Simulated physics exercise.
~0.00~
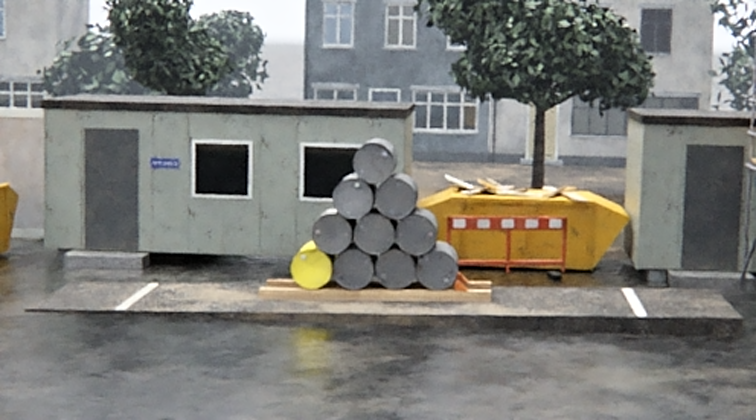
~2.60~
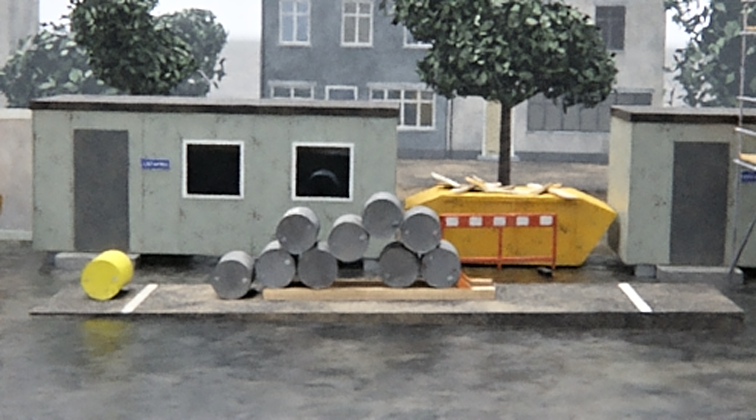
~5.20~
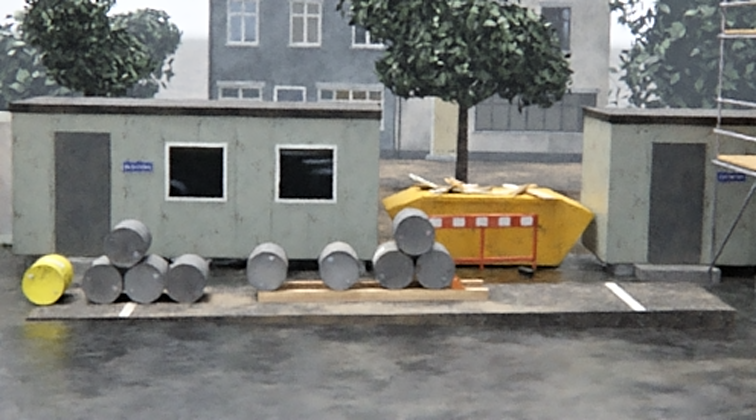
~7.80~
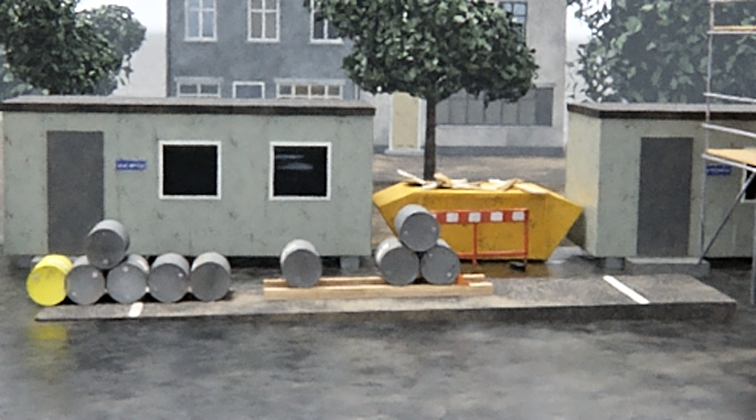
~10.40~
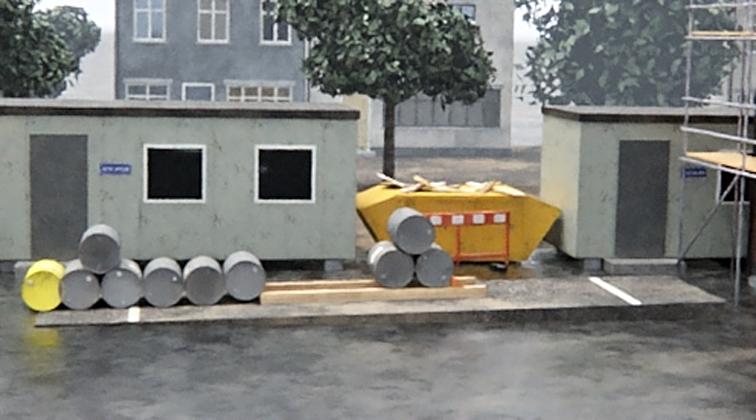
To begin with, grey drums and a single yellow one stand in a neat pyramid on timbers in a wet yard, with site cabins and a yellow skip behind. The yellow drum, at the bottom left corner, rolls away to the left and passes the white line as the stack slumps and spreads. More grey drums roll after it, one riding on top of others. The last loose ones roll left off the timbers and join the row. Finally, the yellow drum rests beyond the left line at the row's end, while three grey drums remain piled on the timbers.
